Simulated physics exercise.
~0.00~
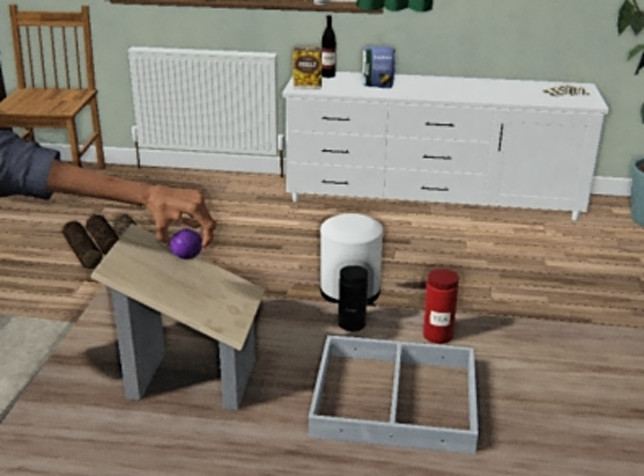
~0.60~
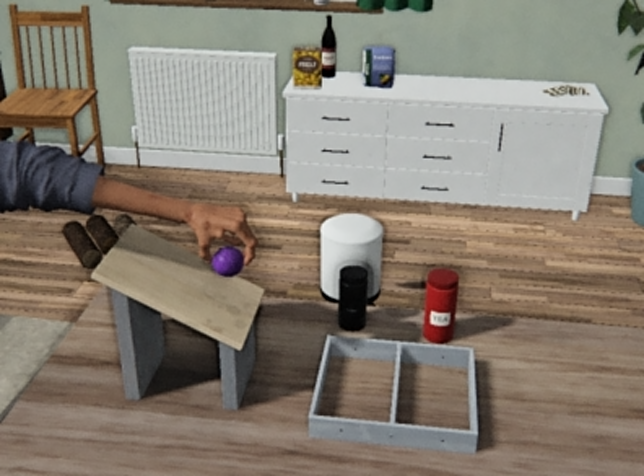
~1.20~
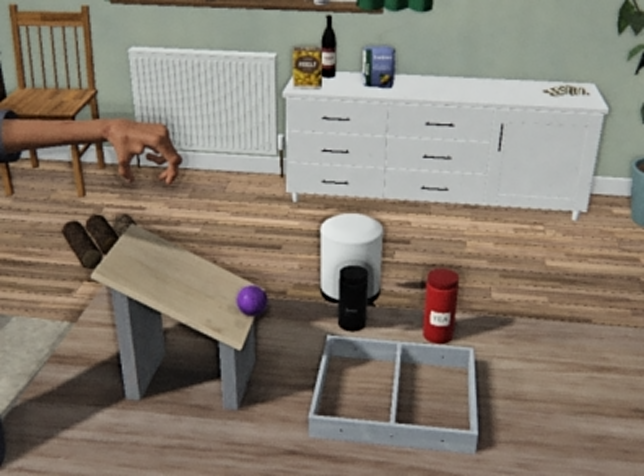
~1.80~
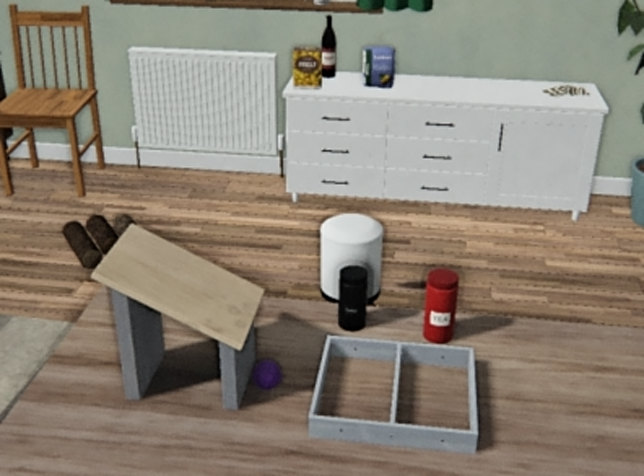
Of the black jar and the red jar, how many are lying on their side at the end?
None of them are; the black jar and the red jar both still stand upright behind the tray.
